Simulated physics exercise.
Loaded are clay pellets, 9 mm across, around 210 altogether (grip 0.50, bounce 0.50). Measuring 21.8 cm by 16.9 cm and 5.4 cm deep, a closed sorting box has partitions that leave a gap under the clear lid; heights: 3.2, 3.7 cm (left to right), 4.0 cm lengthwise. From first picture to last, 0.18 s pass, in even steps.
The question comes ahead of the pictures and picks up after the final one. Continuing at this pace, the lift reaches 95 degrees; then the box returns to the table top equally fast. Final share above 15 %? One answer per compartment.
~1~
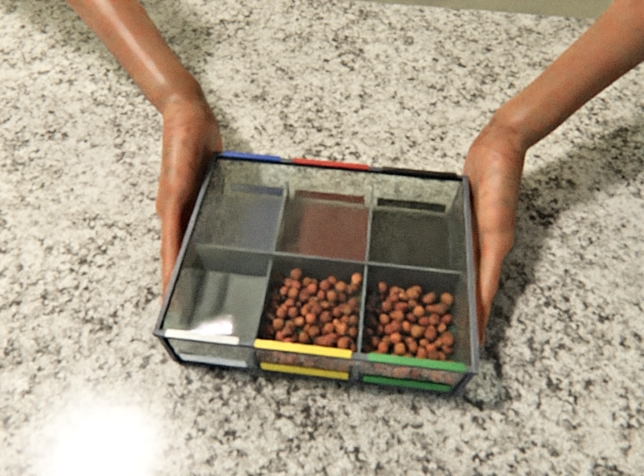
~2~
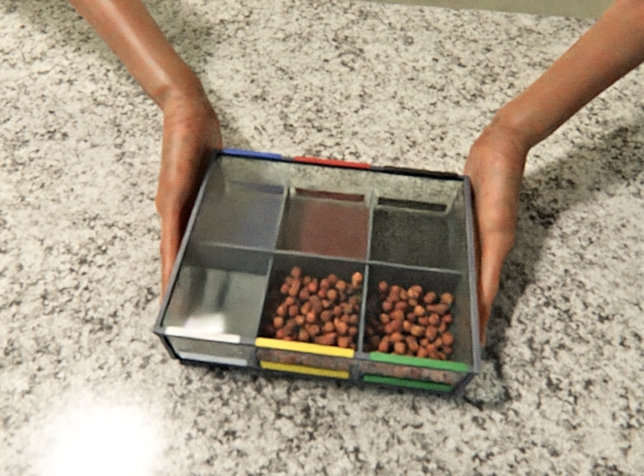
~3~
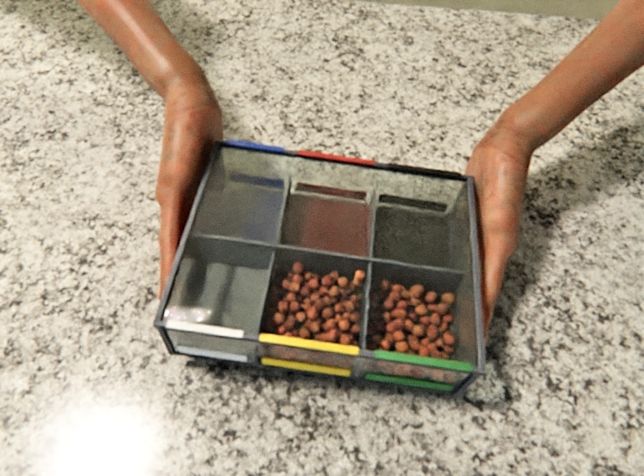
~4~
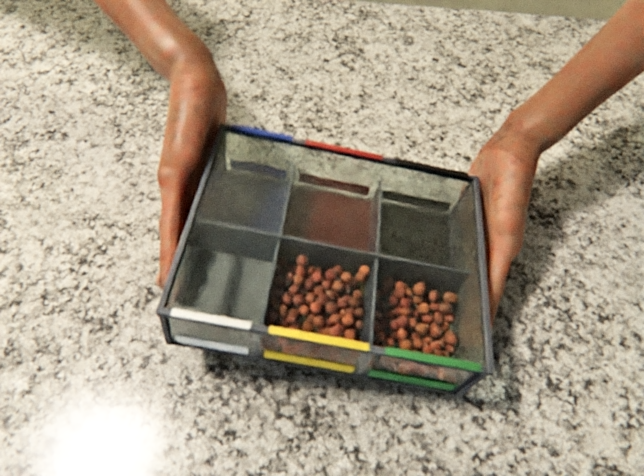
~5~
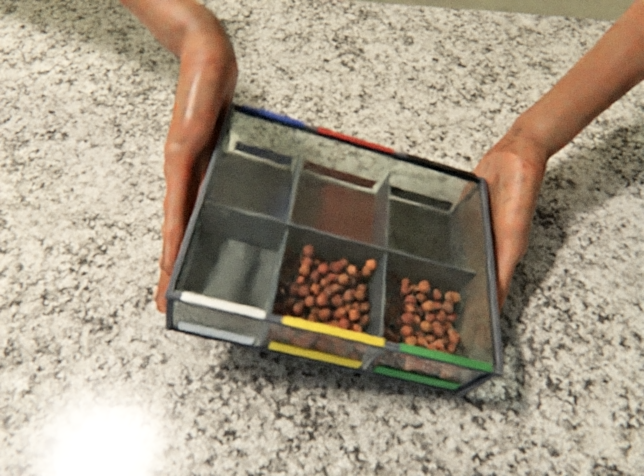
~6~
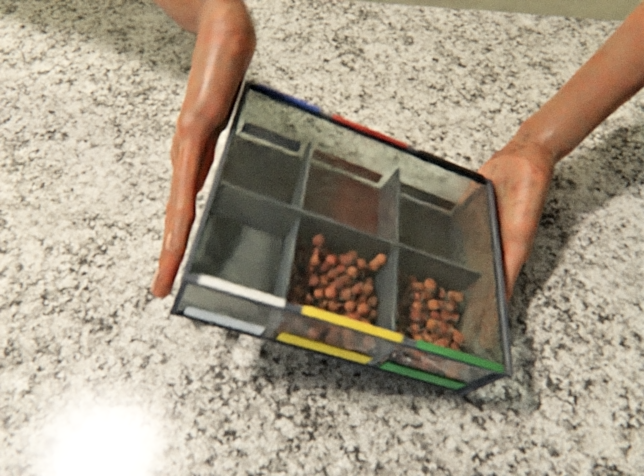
Red: Below or equal, blue: Below or equal, green: Above, yellow: Above, white: Below or equal, black: Below or equal.
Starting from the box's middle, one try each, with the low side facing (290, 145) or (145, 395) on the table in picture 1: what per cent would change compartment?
The share comes to roughly 30 in a hundred, then roughly 35 in a hundred.
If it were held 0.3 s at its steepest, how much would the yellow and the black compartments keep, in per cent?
In that case yellow 30, black 5.
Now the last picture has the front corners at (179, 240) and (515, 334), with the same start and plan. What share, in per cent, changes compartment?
It would be near 15 per cent.
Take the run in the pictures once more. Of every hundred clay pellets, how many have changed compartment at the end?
About 25 %.
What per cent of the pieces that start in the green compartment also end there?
I'd estimate about 100 %.
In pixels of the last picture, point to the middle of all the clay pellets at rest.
In the last view, approximately (413, 327).
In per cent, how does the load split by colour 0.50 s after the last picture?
Red = 0, blue = 0, green = 55, yellow = 40, white = 0, black = 0 (per cent).
Then, 0.50 s after the last picture, tilt 94 degrees; green 55 %, yellow 40 %.
Then, 0.84 s after the last picture, tilt 38 degrees; green 70 %, yellow 30 %, black 5 %.
Then, 1.26 s after the last picture, tilt 0 degrees; green 70 %, yellow 25 %, black 5 %.
In the end, red 0 %, blue 0 %, green 70 %, yellow 25 %, white 0 %, black 5 %.
